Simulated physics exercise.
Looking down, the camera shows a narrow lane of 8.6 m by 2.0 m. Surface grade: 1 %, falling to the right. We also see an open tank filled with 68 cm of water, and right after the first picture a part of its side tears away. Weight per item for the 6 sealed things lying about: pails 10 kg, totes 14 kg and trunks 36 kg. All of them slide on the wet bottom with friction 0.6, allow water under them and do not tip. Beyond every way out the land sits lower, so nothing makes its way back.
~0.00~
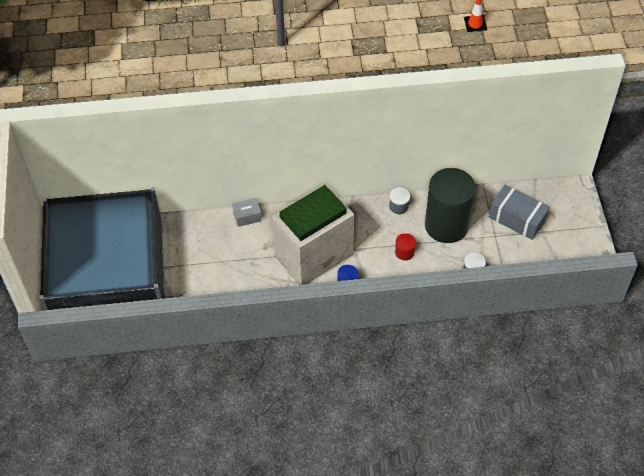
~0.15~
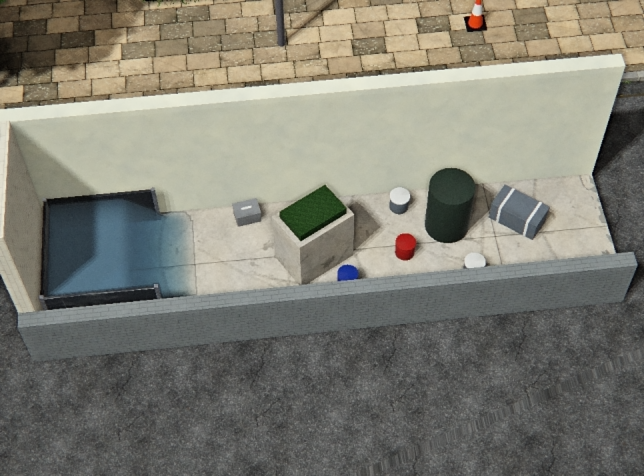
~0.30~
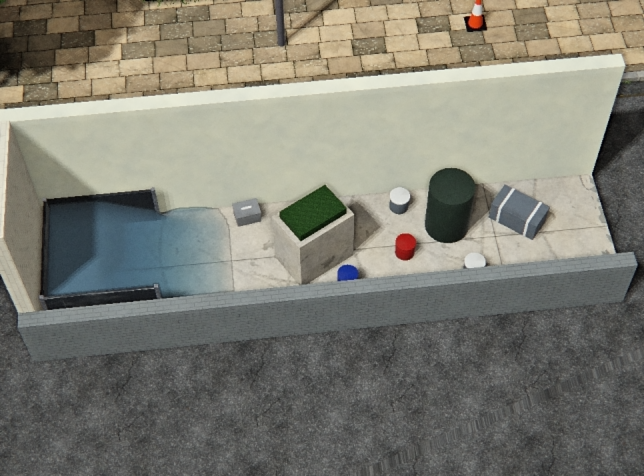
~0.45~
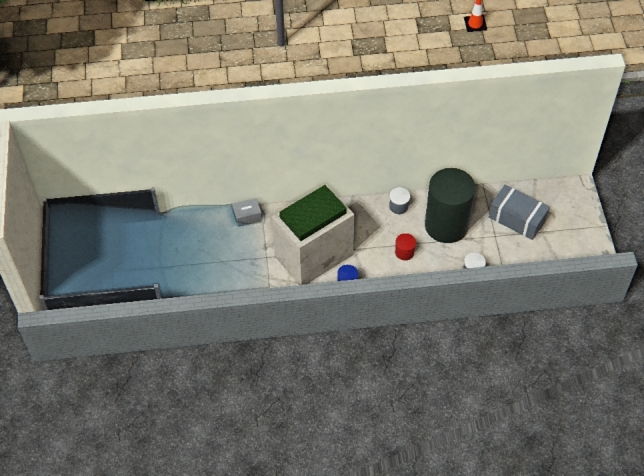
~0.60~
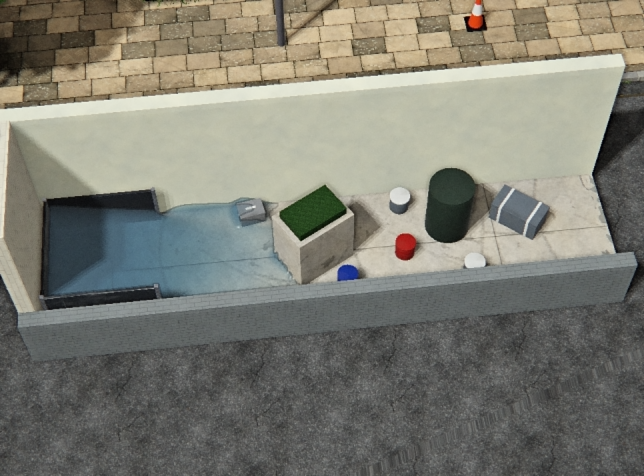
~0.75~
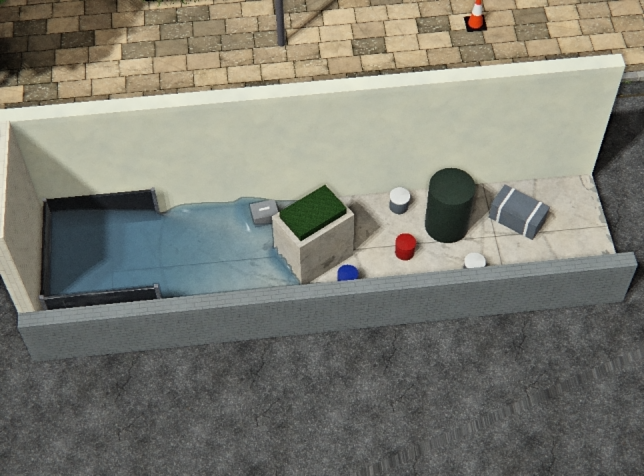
In a walled lane, water spreads right from an open tank and shifts a small grey box.
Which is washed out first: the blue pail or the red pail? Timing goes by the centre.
The red one.
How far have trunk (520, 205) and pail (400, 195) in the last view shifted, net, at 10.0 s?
First named - gone out; second named - gone out.
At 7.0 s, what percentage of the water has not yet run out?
Around 66 % of the water.
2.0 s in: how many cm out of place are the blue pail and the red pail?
About 100 and 10 cm.
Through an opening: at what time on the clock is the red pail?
Roughly 4.0 s, I'd say.
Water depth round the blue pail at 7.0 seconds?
The depth there is around 6 cm.
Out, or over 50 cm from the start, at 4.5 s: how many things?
I make it 6 by then.
After 2.0 s the blue pail is near (387, 230), 1.0 m from its start, aground; the red pail is near (412, 242), 0.1 m from its start, aground; 0 of 6 are out; 1 afloat.
After 4.5 s the blue pail is near (467, 272), 1.8 m from its start, afloat; the red pail has gone out (at 3.8 s); 5 of 6 are out; 1 afloat.
After 7.0 s the blue pail is near (517, 260), 2.6 m from its start, aground; the red pail has gone out (at 3.8 s); 5 of 6 are out; 0 afloat.
After 10.0 s the blue pail is near (517, 260), 2.6 m from its start, aground; the red pail has gone out (at 3.8 s); 5 of 6 are out; 0 afloat.
